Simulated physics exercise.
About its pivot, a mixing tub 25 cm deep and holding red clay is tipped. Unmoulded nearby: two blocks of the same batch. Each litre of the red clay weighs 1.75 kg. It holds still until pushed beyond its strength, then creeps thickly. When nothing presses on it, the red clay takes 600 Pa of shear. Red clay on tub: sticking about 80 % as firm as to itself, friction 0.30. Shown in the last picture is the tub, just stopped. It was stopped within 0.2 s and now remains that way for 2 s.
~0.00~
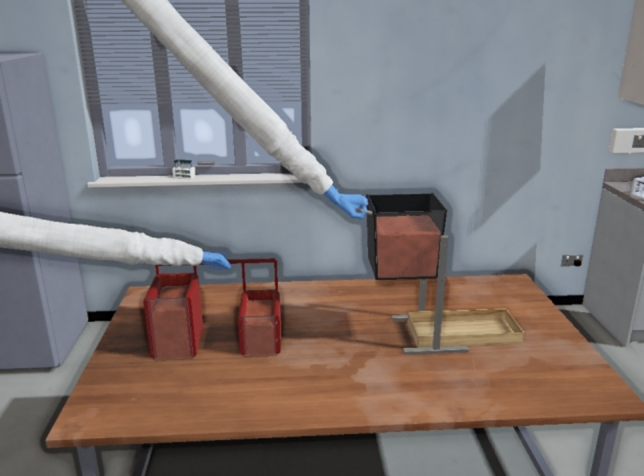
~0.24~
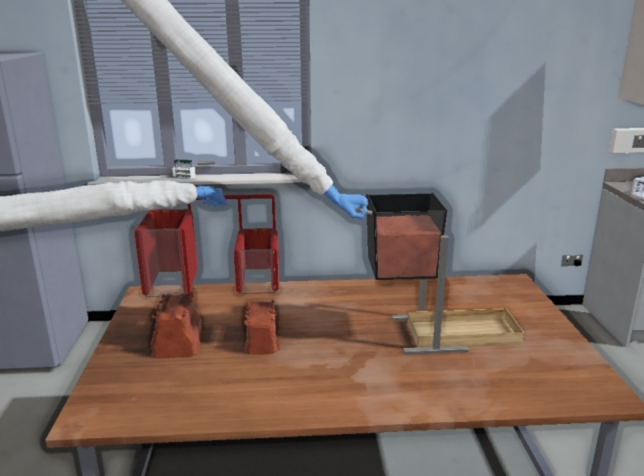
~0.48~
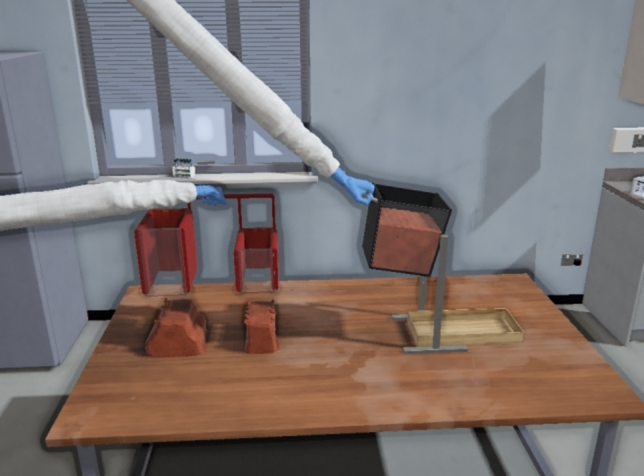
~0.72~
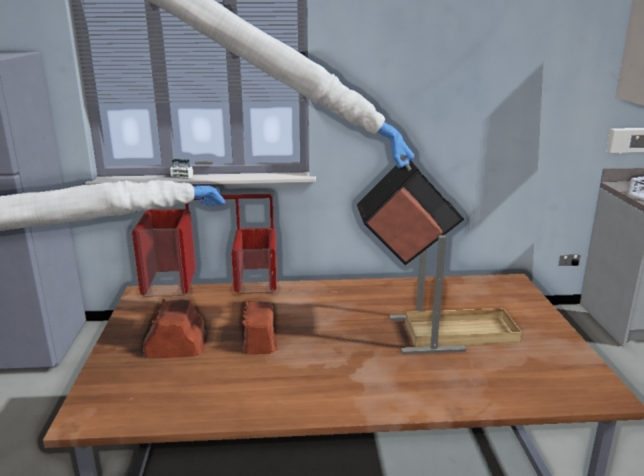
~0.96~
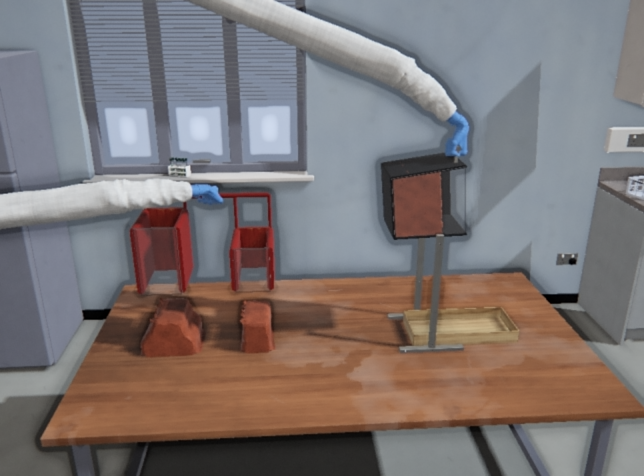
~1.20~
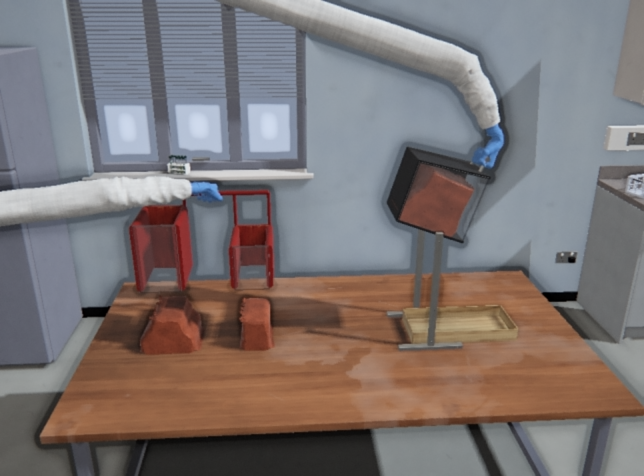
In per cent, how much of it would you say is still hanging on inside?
I would say around 39 percent.
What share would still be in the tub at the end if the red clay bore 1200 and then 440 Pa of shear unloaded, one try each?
Expect about 45 in a hundred, then about 35 in a hundred.
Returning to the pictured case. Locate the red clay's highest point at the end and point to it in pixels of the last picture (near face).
I'd say it peaks at roughly (411, 206) in the last picture.
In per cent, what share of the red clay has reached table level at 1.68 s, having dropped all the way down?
Some 50 per cent.
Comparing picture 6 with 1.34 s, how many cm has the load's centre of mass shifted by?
It has gone close to 8 cm.
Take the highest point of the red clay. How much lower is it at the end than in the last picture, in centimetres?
The top ends up some 11 cm below its level in the last picture.
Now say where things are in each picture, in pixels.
Handle-side rim at (376, 212), tilt 0 degrees; top of the red clay at (434, 233); blocks stand 21 cm, 13 cm (left to right), in the first picture.
Handle-side rim at (376, 212), tilt 0 degrees; top of the red clay at (434, 233); blocks stand 17 cm, 13 cm (left to right), in the second picture.
Handle-side rim at (383, 200), tilt 10 degrees; top of the red clay at (383, 224); blocks stand 15 cm, 13 cm (left to right), in the third picture.
Handle-side rim at (419, 171), tilt 47 degrees; top of the red clay at (403, 192); blocks stand 15 cm, 13 cm (left to right), in the fourth picture.
Handle-side rim at (466, 168), tilt 85 degrees; top of the red clay at (441, 174); blocks stand 15 cm, 13 cm (left to right), in the fifth picture.
Handle-side rim at (489, 179), tilt 107 degrees; top of the red clay at (437, 174); blocks stand 15 cm, 13 cm (left to right), in the sixth picture.
After 1.34 s, the tub is at 107 degrees and holds 76 %.
After 1.51 s, the tub is at 107 degrees and holds 41 %.
After 1.68 s, the tub is at 107 degrees and holds 39 %.
After 1.85 s, the tub is at 107 degrees and holds 39 %.
After 3.20 s, at the end, the tub is at 107 degrees and holds 39 %.
